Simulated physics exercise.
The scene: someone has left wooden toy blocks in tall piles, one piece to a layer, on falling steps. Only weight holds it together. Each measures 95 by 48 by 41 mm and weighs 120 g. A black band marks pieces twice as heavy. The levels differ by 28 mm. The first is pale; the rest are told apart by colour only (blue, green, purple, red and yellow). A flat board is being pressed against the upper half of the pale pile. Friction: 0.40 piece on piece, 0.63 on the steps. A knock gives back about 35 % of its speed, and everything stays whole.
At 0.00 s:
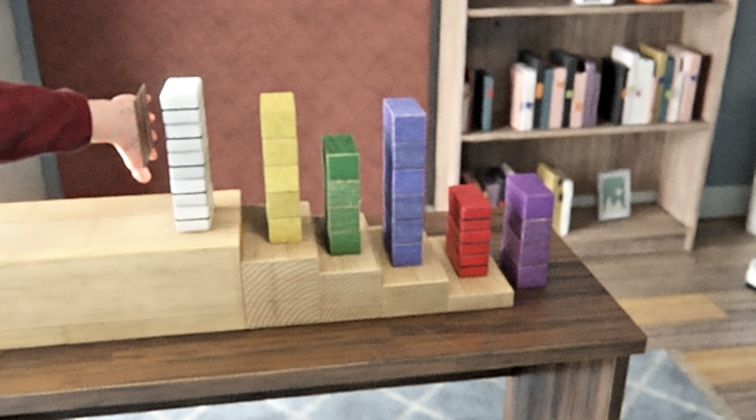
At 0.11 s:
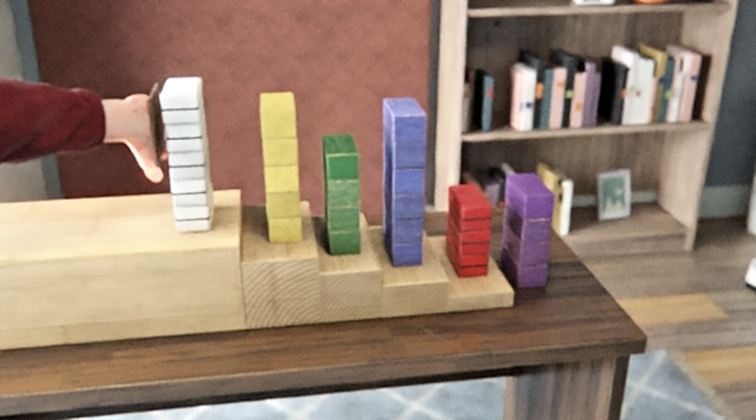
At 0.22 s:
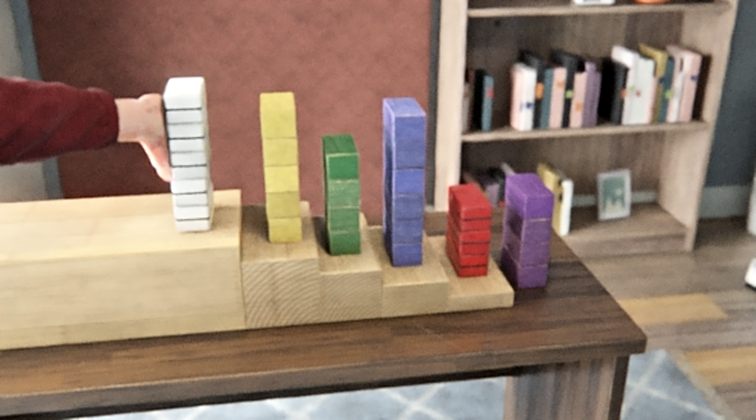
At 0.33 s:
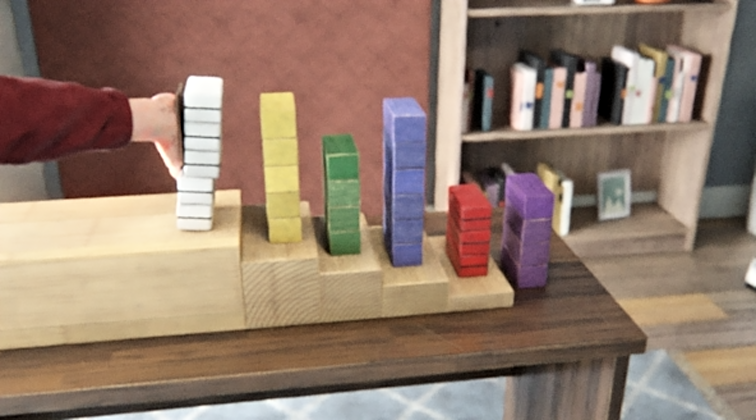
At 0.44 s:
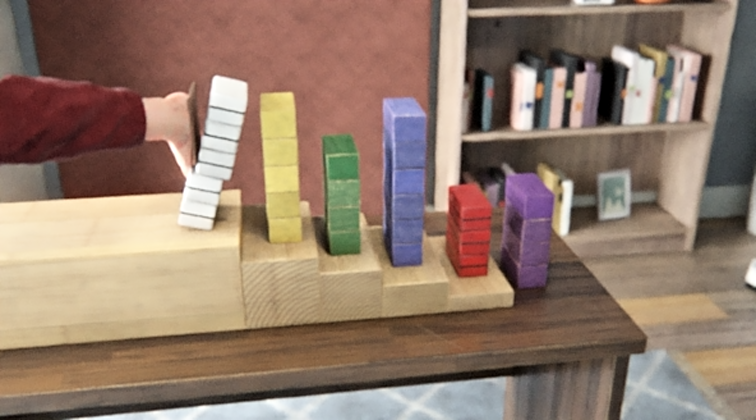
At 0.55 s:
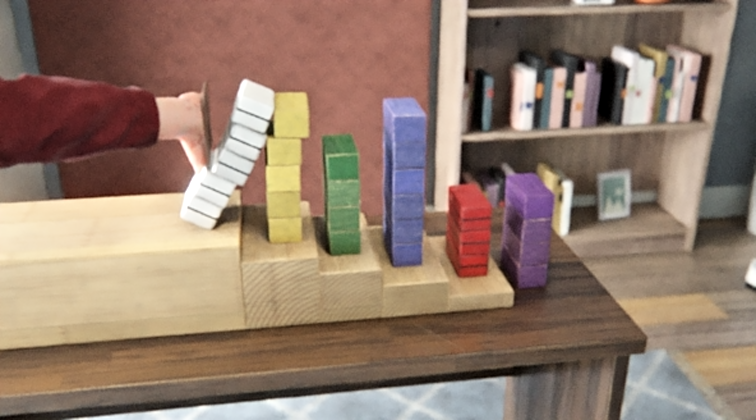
A hand with a flat board pushing a white block stack rightward until it leans against the yellow stack, shifting its top.
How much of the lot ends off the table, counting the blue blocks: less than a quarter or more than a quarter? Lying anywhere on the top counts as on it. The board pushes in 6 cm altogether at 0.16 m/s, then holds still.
The part is over a quarter.
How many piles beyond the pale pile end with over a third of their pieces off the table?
The count is 2.
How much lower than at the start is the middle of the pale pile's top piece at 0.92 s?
Roughly 10 cm.
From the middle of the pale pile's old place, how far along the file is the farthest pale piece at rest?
Roughly 28 cm along.
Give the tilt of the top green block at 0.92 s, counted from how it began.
About 25°.
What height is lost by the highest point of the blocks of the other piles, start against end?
Some 11 cm lower.
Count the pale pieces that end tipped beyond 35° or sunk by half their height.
5 pale pieces.
Around 0.92 s, 5 of the pale pile down; none of the 6 blue blocks off the table (0 of 22 in all colours); top blue block tipped 18°; top yellow block tipped 24°, 47 mm lower.
Around 1.46 s, 5 of the pale pile down; 1 of the 6 blue blocks off the table (1 of 22 in all colours); top blue block tipped 11°, 1.01 m lower; top red block upside down.
Finally (2.1 s), 5 of the pale pile down; 3 of the 6 blue blocks off the table (6 of 22 in all colours); top blue block upside down; top red block upside down. That is 50 per cent. Seen by the last camera, middles, top red block near (581, 260).
